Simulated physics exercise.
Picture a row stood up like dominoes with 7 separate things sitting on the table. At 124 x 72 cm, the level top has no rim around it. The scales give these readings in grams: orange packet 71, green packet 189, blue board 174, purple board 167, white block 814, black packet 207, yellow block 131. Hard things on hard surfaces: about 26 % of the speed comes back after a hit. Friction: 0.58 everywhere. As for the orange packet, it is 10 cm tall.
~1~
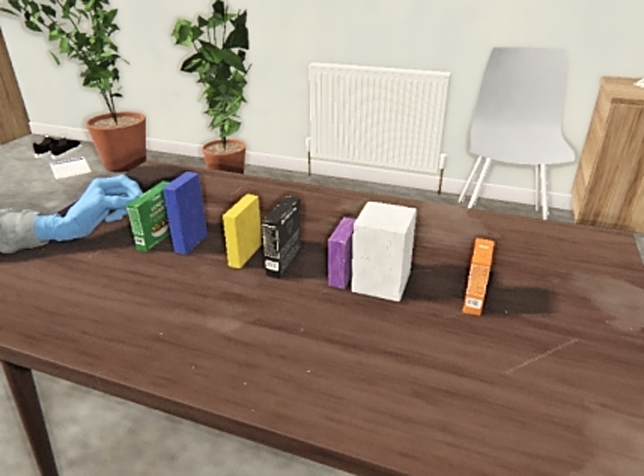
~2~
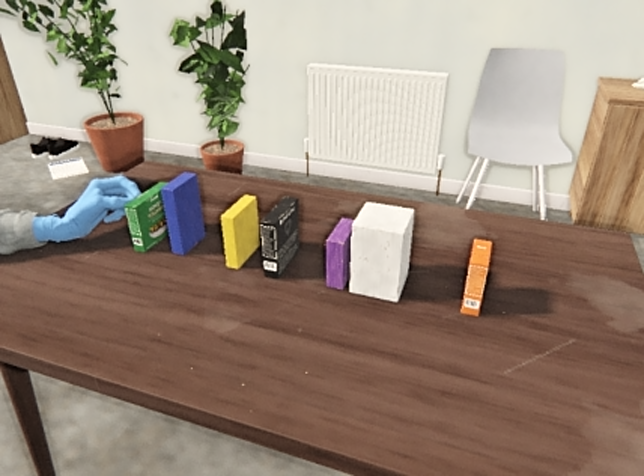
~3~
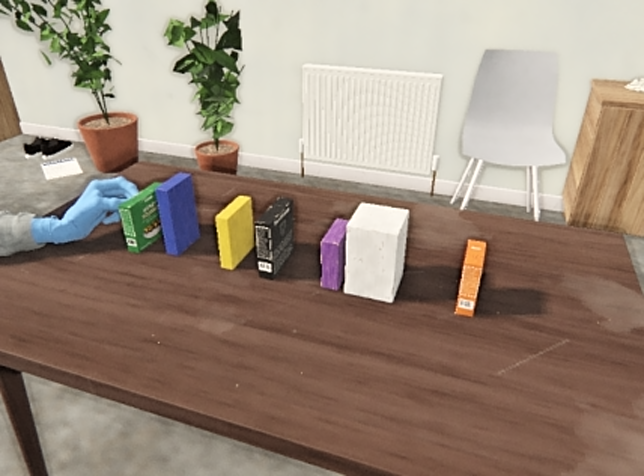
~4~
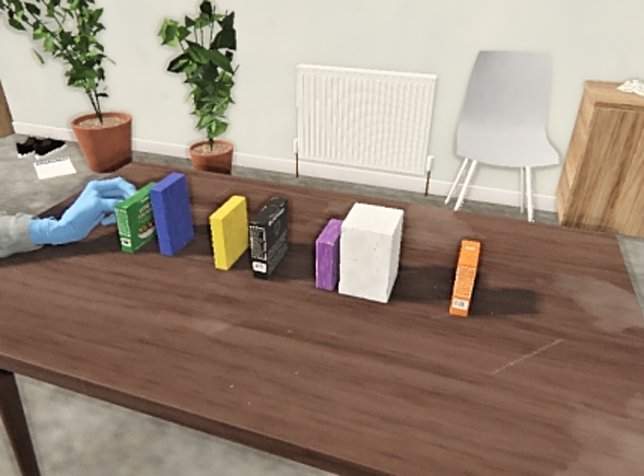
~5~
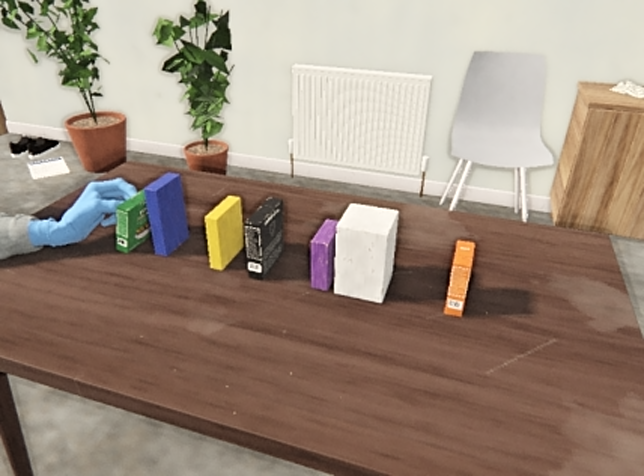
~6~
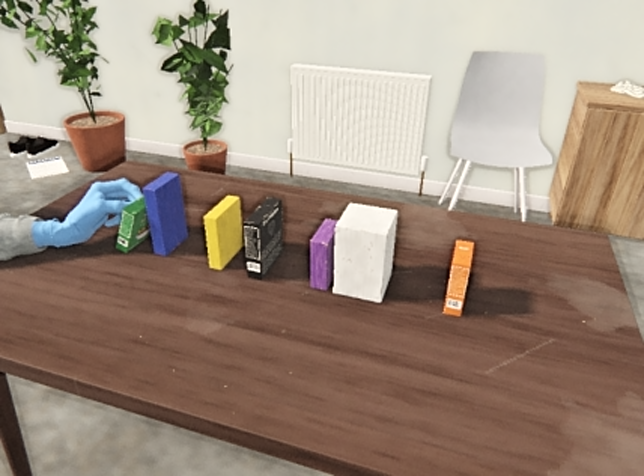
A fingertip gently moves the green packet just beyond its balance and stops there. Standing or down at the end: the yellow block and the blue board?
In order: My guess is the yellow block gives way. My guess is the blue board gives way.
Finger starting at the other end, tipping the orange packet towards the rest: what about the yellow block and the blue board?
The yellow block remains standing, and the blue board remains standing.
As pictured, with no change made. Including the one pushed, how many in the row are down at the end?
That adds up to 4.
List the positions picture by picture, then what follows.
Yellow block (244, 231); blue board (187, 213), in the first picture.
Black packet (281, 237); purple board (343, 254), in the second picture.
White block (376, 252); black packet (276, 238), in the third picture.
Green packet 4° over; purple board (332, 254); white block (371, 252), in the fourth picture.
Green packet 13° over; black packet (266, 239); purple board (327, 255), in the fifth picture.
Green packet 23° over; yellow block (225, 232); blue board (167, 214), in the sixth picture.
Then, 0.40 s after the last picture, green packet 62° over; blue board leaning 48° near (194, 225); yellow block leaning 7° near (228, 232).
Then, 0.60 s after the last picture, green packet 69° over; blue board leaning 73° near (205, 238); yellow block leaning 54° near (249, 242); black packet leaning 31°.
At rest, tipped over on the table, blue board, black packet and yellow block; the other 2 in place, give or take 5 cm. Seen from the same camera at the end, yellow block near (254, 247), blue board near (206, 239).
